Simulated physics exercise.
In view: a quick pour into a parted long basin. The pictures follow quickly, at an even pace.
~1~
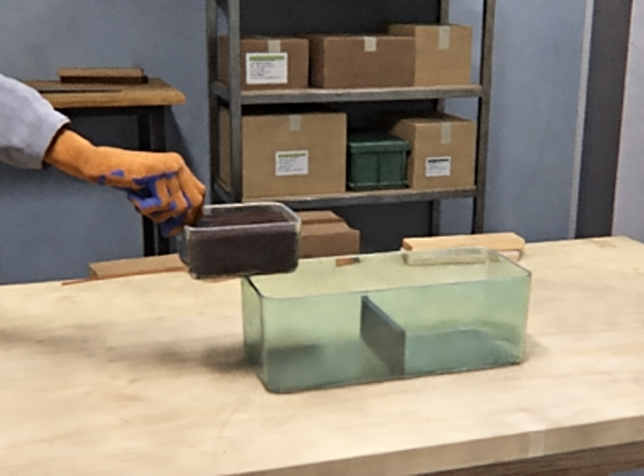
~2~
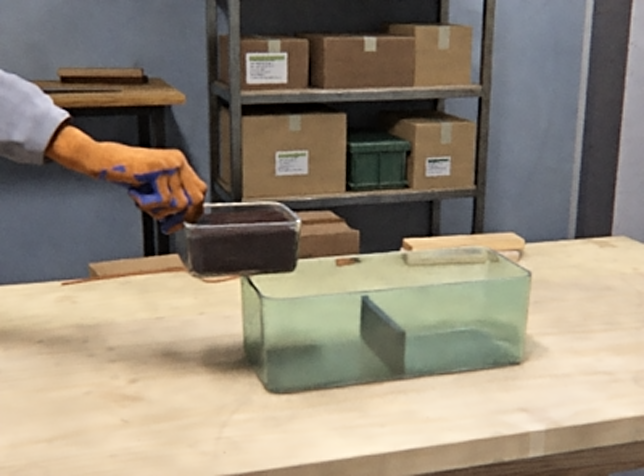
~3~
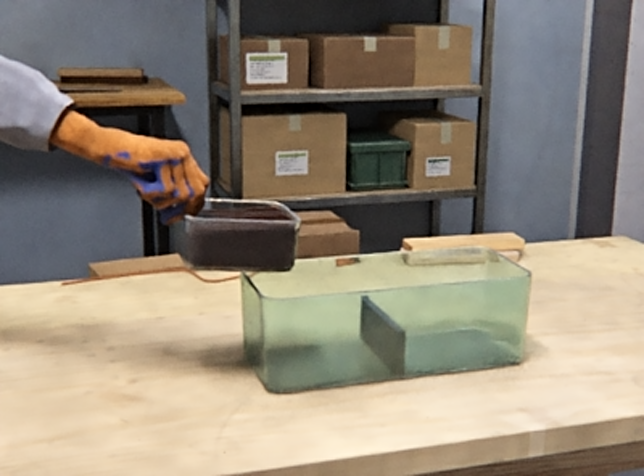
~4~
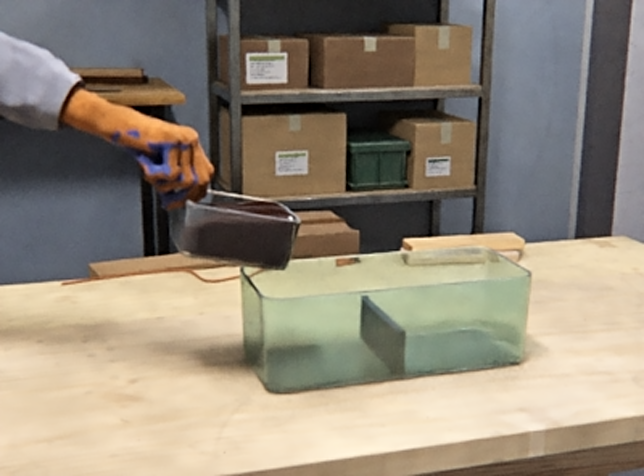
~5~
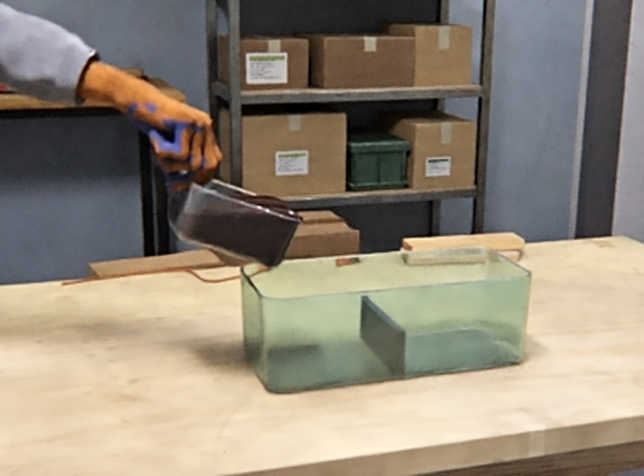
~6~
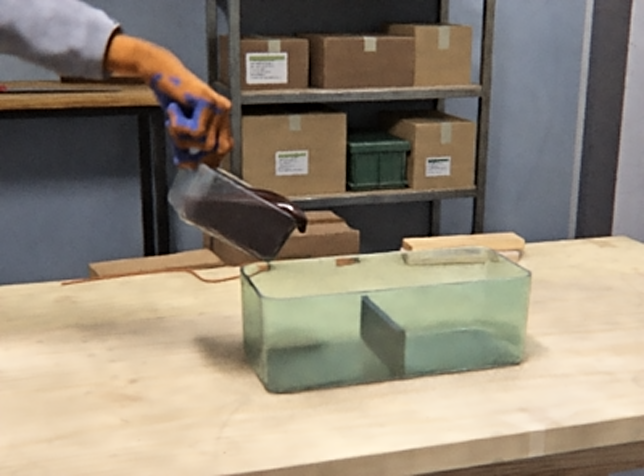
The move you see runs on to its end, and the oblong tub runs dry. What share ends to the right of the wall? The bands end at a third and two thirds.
It comes to under a third.
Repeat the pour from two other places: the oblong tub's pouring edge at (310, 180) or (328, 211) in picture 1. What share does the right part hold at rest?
The first gives 70 %, the second 80 %.
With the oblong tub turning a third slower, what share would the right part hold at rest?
Near 10 %.
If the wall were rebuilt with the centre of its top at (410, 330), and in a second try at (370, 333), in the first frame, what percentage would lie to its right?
In turn 20 and 60 in a hundred.
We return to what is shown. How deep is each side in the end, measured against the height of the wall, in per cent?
Left: 40 %. Right: 10 %.
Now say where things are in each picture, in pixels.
It leans 0°; its right rim is at (291, 213); the coffee meets the walls at (182, 226) and (288, 219); the long basin's rim runs from (251, 283) to (509, 261); the wall's top is at (382, 314), in the first picture.
It leans 1°; its right rim is at (291, 213); the coffee meets the walls at (182, 225) and (288, 218), in the second picture.
It leans 6°; its right rim is at (291, 214); the coffee meets the walls at (181, 222) and (288, 214), in the third picture.
It leans 13°; its right rim is at (291, 214); the coffee meets the walls at (180, 214) and (289, 209), in the fourth picture.
It leans 21°; its right rim is at (290, 214); the coffee meets the walls at (179, 203) and (288, 208); 3 per cent is over the edge, in the fifth picture.
It leans 32°; its right rim is at (290, 214); the coffee meets the walls at (179, 189) and (280, 201); 7 per cent is over the edge, in the sixth picture.
A moment on, the tilt is 93° and 24 per cent is still to pour, 25 is left of the wall and 0 right of it.
Next, the tilt is 104° and 1 per cent is still to pour, 67 is left of the wall and 25 right of it.
Then the tilt is 104° and 0 per cent is still to pour, 73 is left of the wall and 24 right of it.
Later the tilt is 104° and 0 per cent is still to pour, 73 is left of the wall and 24 right of it.
At rest 73 per cent lies left of the wall, 24 right of it and 2 outside.
